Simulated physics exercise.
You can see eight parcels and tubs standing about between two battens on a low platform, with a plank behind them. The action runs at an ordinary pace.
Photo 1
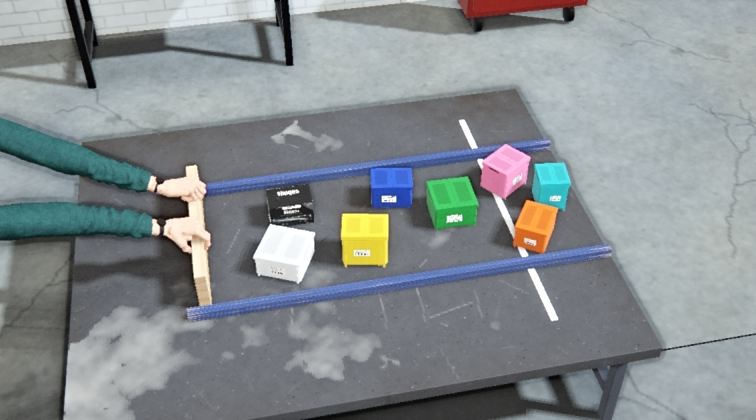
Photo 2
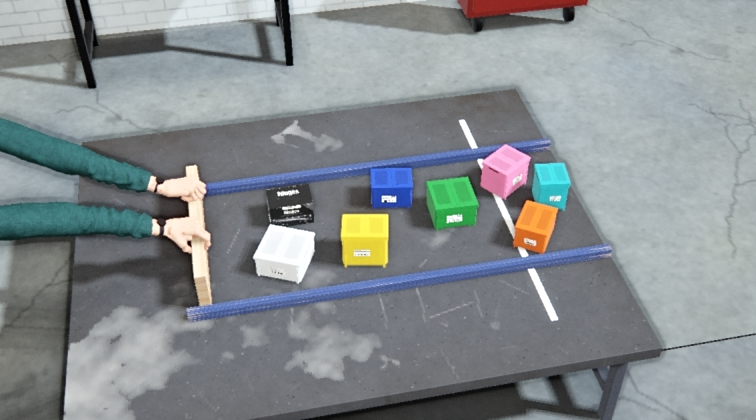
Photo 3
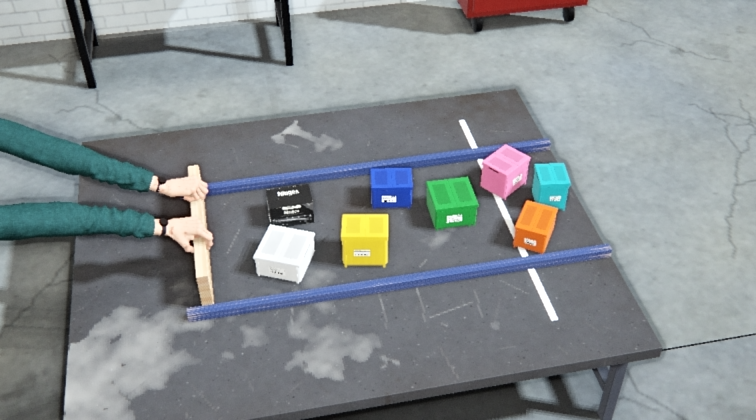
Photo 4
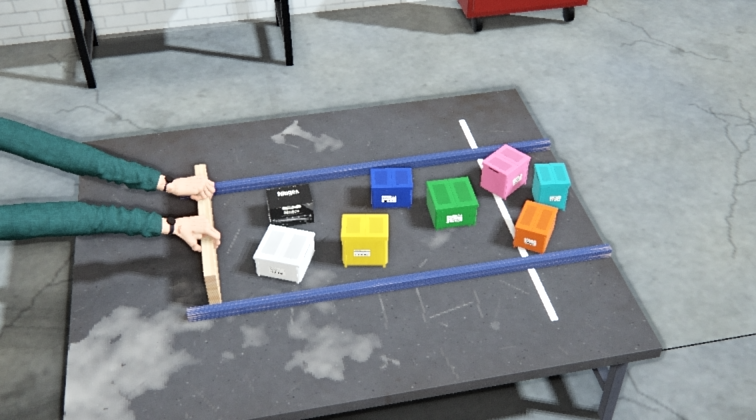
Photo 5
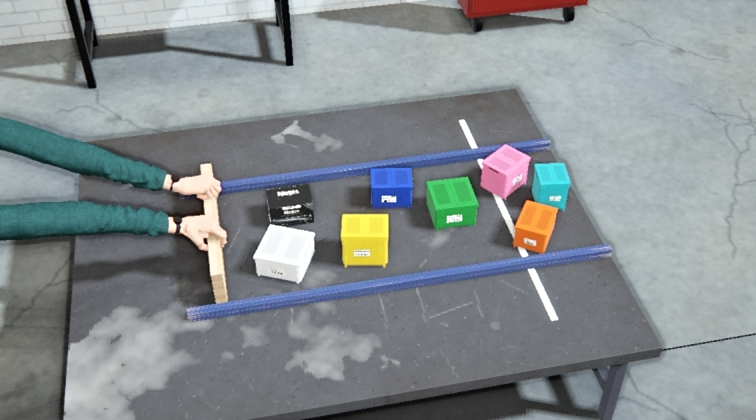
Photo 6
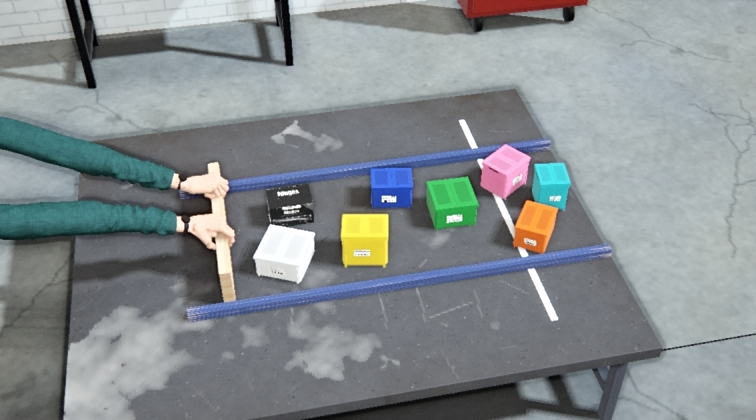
On a dark, low platform, eight colourful containers stand scattered between two blue battens, with two green-sleeved hands holding a wooden plank upright behind them at the left. The plank stays almost still at first, then the hands slide it slightly right toward the black and white containers, which remain unmoved.
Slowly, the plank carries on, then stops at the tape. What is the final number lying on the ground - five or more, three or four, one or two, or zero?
It ends at three or four.
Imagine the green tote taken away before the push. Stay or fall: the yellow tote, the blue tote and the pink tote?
Yellow tote stays put, blue tote stays put, pink tote goes down.
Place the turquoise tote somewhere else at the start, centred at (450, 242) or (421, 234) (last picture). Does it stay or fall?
For the turquoise tote: It comes off, then it comes off.
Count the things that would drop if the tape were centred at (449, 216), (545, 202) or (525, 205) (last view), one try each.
0, 6, 6.
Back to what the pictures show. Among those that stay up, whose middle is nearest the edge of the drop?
That is the green tote.
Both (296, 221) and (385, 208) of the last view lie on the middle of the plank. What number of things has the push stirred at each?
3 and 5.
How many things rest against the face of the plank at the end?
The number is 2.
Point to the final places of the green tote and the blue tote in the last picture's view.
Approximately (571, 186) for one, approximately (548, 160) for the other.
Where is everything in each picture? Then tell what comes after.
In the first picture, turquoise tote (550, 187); orange tote (535, 227); pink tote (505, 172); plank (198, 234); tape (503, 208).
In the second picture, orange tote (535, 227); white tote (285, 254).
In the third picture, pink tote (505, 173); plank (201, 234).
In the fourth picture, turquoise tote (550, 187); yellow tote (365, 241).
In the fifth picture, orange tote (535, 227); blue tote (391, 189).
In the sixth picture, turquoise tote (550, 187); orange tote (535, 227); pink tote (505, 173); plank (221, 231); tape (503, 208).
Soon after, none off yet; turquoise tote at rest near (550, 187); orange tote at rest near (535, 227); pink tote at rest near (505, 173).
At rest, the number that fall off is three or four; fallen, pink tote, orange tote and turquoise tote.
